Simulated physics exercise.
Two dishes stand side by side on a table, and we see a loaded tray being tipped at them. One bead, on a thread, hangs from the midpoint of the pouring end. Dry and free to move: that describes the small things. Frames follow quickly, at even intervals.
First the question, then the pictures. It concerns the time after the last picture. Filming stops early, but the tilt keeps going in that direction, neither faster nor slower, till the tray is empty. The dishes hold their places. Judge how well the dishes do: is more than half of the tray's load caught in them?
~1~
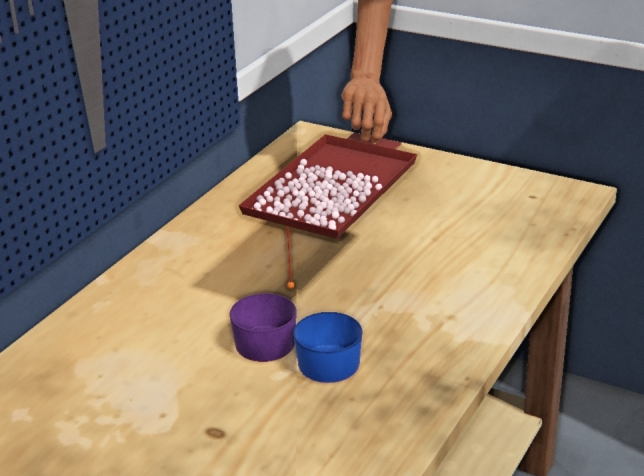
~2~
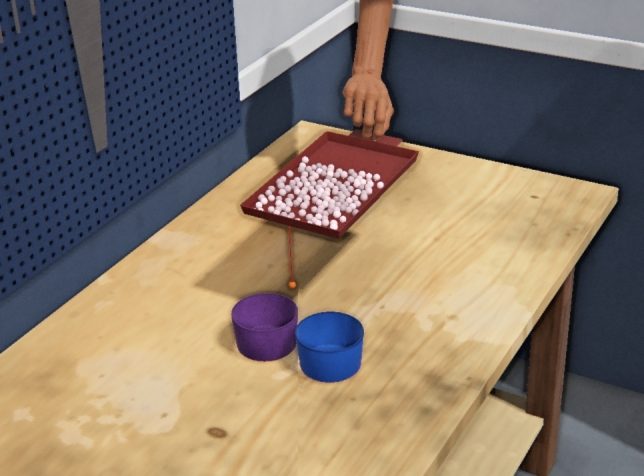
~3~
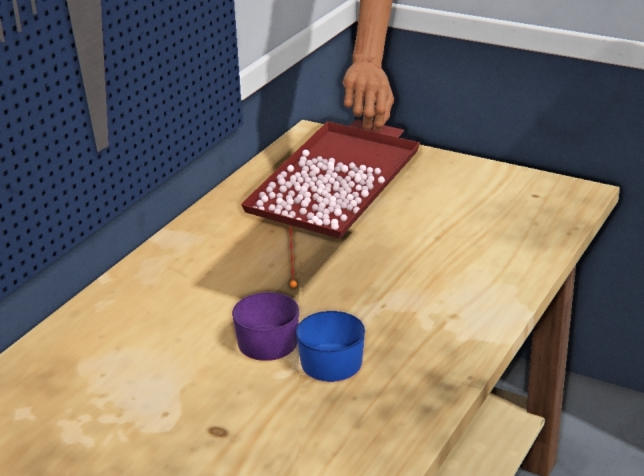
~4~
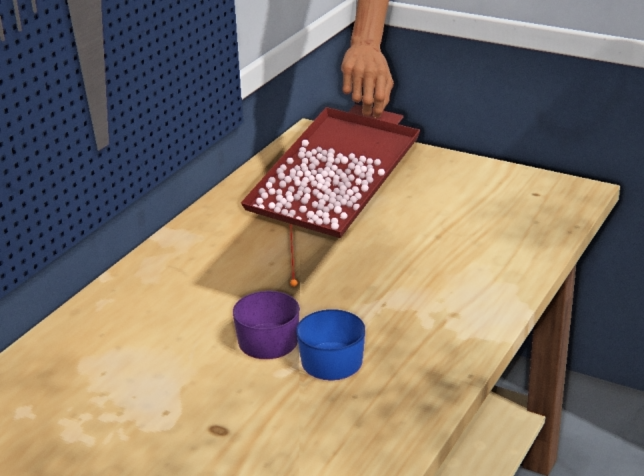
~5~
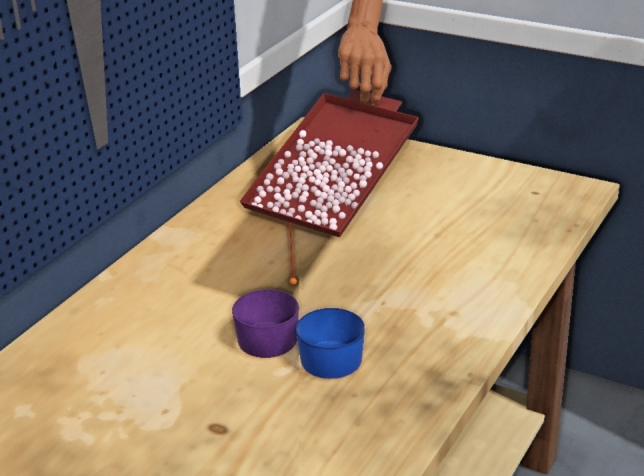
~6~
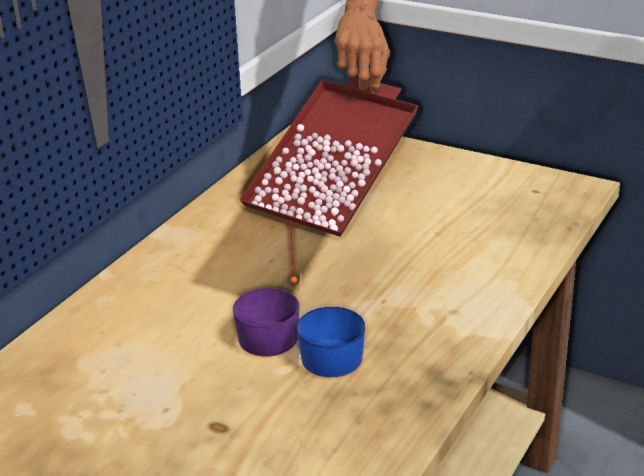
I'd say the dishes catch most of it, honestly.
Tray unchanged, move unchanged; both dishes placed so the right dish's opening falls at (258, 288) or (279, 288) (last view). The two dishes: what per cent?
The first try yields 10% and the second yields 20%.
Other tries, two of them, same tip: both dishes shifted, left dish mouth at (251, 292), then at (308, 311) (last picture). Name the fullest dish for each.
Taking the places in turn, it's the right side and then the left side.
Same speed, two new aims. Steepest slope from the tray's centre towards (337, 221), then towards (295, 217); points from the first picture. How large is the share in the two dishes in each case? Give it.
First case around 40 per cent, second case 80 per cent.
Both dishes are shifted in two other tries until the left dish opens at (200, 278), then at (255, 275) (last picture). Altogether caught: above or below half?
Well, it comes to a lesser portion at first and a lesser portion after that.
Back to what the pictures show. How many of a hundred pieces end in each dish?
Left dish 40, right dish 50 %.
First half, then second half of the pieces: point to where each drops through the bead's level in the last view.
About (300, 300), and after that about (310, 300).
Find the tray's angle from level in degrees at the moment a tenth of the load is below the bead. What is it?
My estimate is some 70 degrees.
Soon, tray tipped steeply; most on the tray; a small part in the right dish; a stray few in the left dish; a small part in the air.
A while on, tray tipped past a quarter turn; a stray few on the tray; about half in the right dish; about a third in the left dish; a small part outside both; a small part in the air.
Towards the end, tray tipped past a quarter turn; about half in the right dish; about a third in the left dish; a small part outside both.
Finally, tray tipped past a quarter turn; about half in the right dish; about a third in the left dish; a small part outside both.
